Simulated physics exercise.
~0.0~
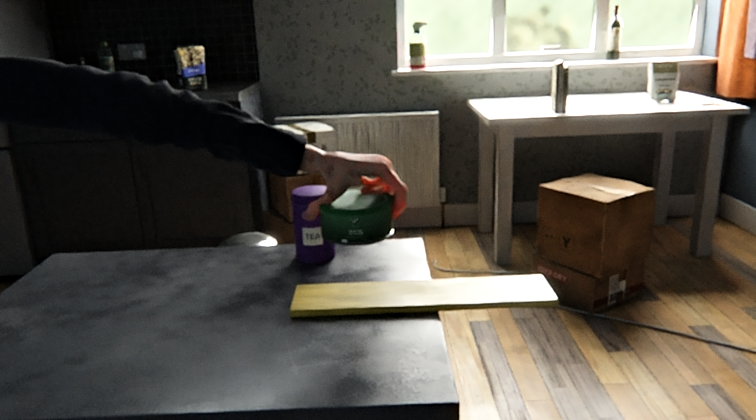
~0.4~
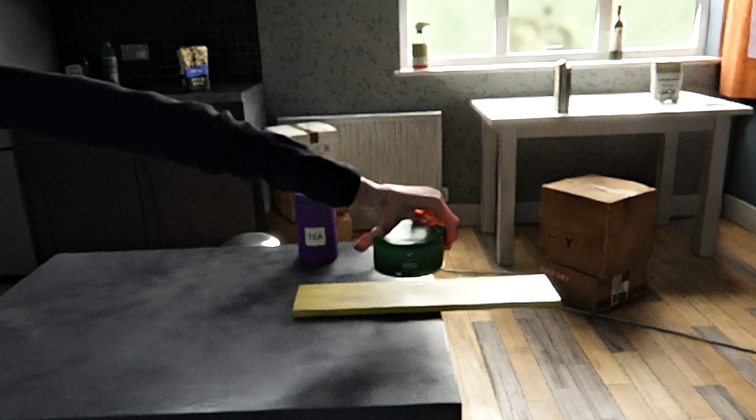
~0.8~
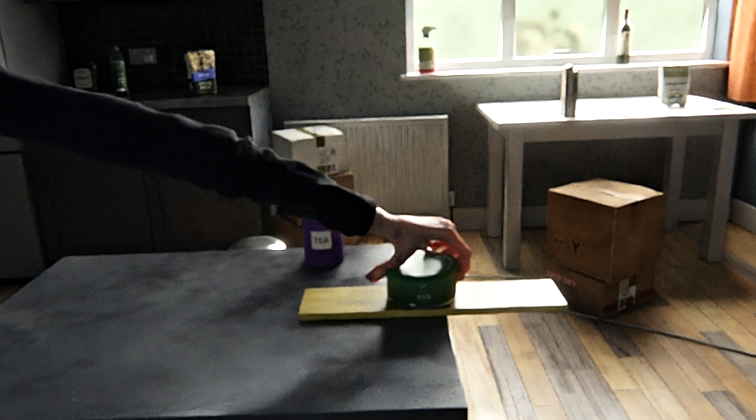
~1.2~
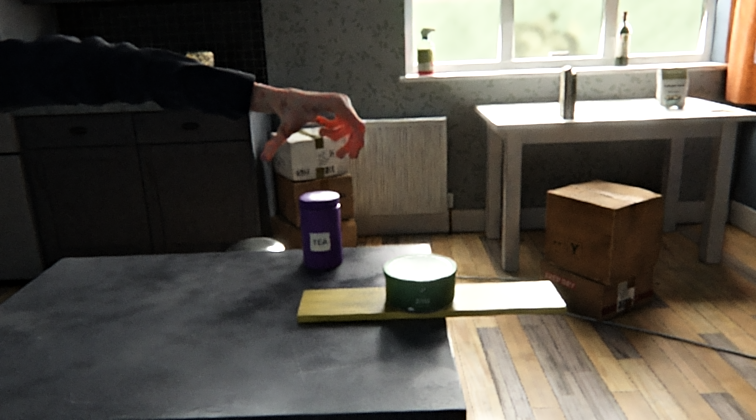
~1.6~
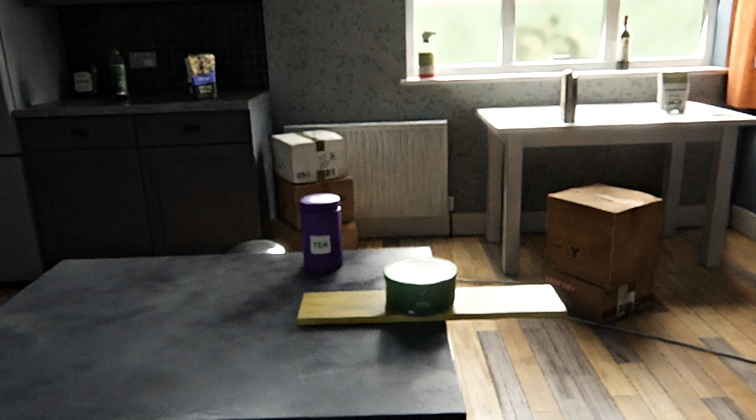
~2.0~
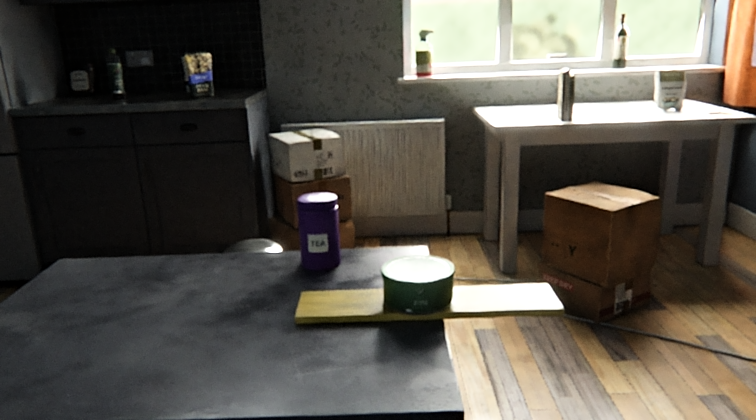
In a dim kitchen, a hand lowering a green tub onto an overhanging yellow plank and withdrawing, the plank staying balanced.
